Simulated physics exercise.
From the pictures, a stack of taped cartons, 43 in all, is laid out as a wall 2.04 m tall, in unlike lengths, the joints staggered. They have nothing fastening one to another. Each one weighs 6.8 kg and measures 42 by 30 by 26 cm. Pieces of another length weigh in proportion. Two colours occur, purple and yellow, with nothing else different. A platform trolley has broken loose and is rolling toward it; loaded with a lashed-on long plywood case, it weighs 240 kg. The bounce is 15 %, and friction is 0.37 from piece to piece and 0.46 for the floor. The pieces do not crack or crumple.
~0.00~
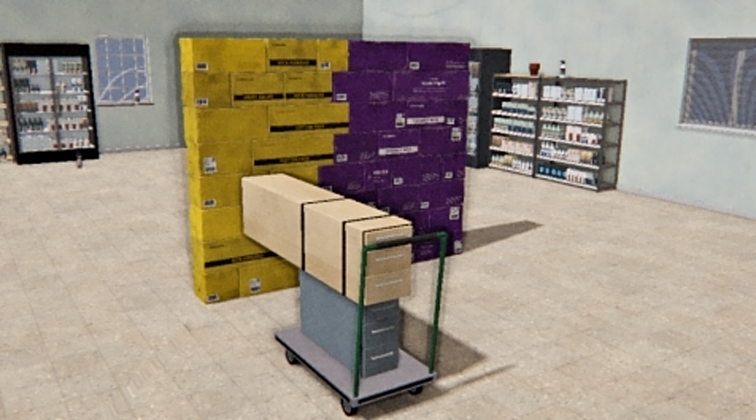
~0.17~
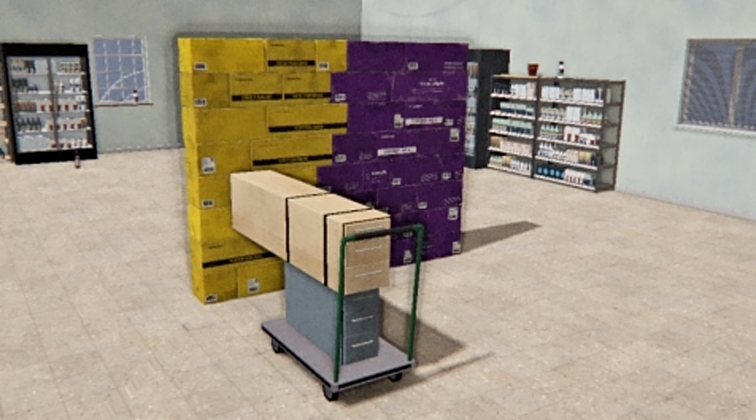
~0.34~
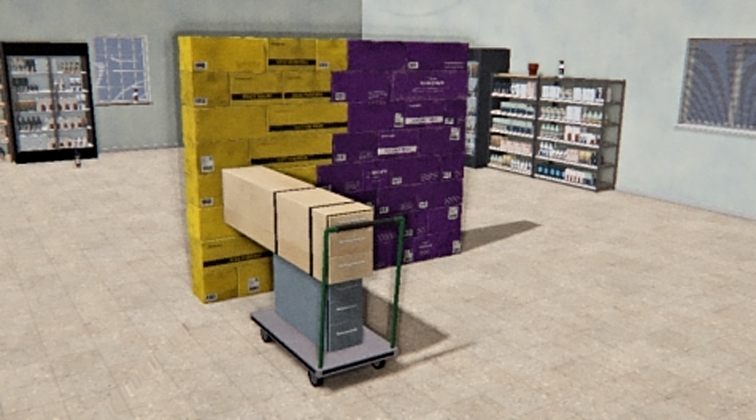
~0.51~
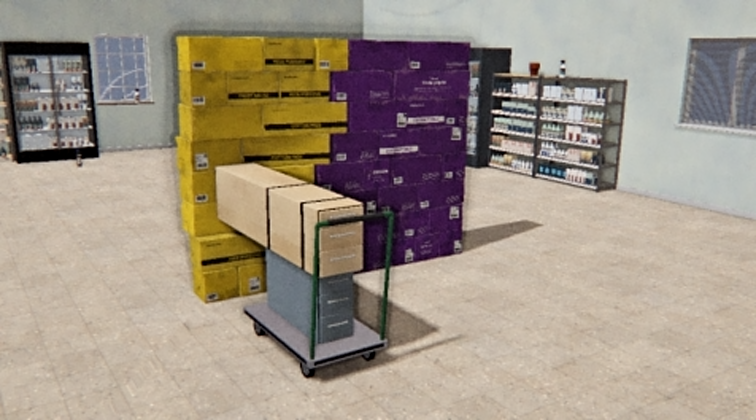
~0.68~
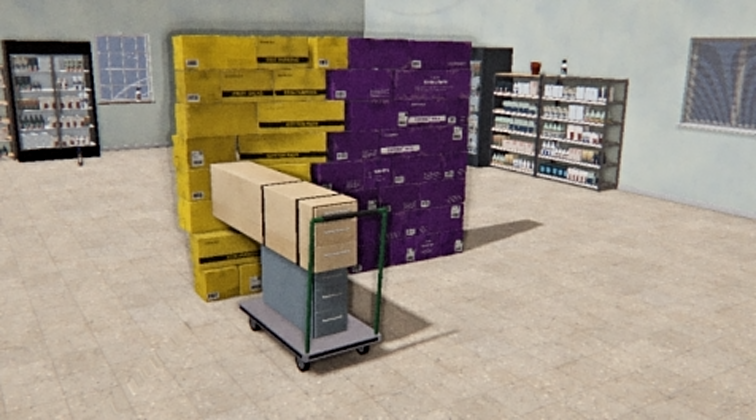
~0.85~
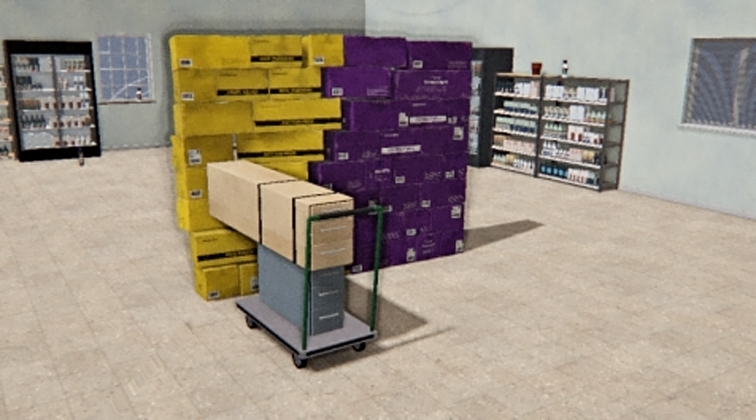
A loaded trolley rolls into a wall of yellow and purple boxes, pushing some slightly askew.
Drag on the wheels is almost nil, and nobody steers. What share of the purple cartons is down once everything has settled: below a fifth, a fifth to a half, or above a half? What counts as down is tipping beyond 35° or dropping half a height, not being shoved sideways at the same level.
Below a fifth of them.
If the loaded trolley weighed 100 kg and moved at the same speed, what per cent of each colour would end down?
Down by colour: Yellow 0, purple 0 per cent.
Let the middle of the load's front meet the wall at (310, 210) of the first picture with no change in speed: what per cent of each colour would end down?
Then yellow would be 0 per cent down and purple 0 per cent.
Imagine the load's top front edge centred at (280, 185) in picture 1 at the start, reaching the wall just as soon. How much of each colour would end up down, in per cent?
You'd end up with yellow at 70 per cent down and purple at 10 per cent.
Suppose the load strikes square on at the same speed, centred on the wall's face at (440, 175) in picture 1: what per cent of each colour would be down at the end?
The yellow ones would be 30 per cent down and the purple ones 70 per cent.
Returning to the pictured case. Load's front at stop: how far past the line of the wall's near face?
It sits some 40 cm past it.
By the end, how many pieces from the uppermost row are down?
4.
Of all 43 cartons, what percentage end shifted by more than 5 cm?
40 % shifted.
After 1.20 s, load 35 cm past the wall's line, still rolling; none of the 24 purple cartons down (0 of 43 in all colours); top purple carton 13° from how it stood; top yellow carton 14° from how it stood.
After 1.58 s, load 39 cm past the wall's line, still rolling; none of the 24 purple cartons down (9 of 43 in all colours); top purple carton 29° from how it stood; top yellow carton 34° from how it stood, 21 cm lower.
After 1.90 s, load 41 cm past the wall's line, stopped; 2 of the 24 purple cartons down (18 of 43 in all colours); top purple carton 53° from how it stood, 36 cm lower; top yellow carton 64° from how it stood, 98 cm lower.
After 2.30 s, load 41 cm past the wall's line, stopped; 2 of the 24 purple cartons down (18 of 43 in all colours); top purple carton 13° from how it stood, 1.49 m lower; top yellow carton on its side.
In the end (3.9 s), load 41 cm past the wall's line, stopped; 2 of the 24 purple cartons down (18 of 43 in all colours); top purple carton 33° from how it stood, 1.63 m lower; top yellow carton on its side. That is 8 per cent. From the last view, middles, top purple carton near (374, 218), top yellow carton near (294, 197).
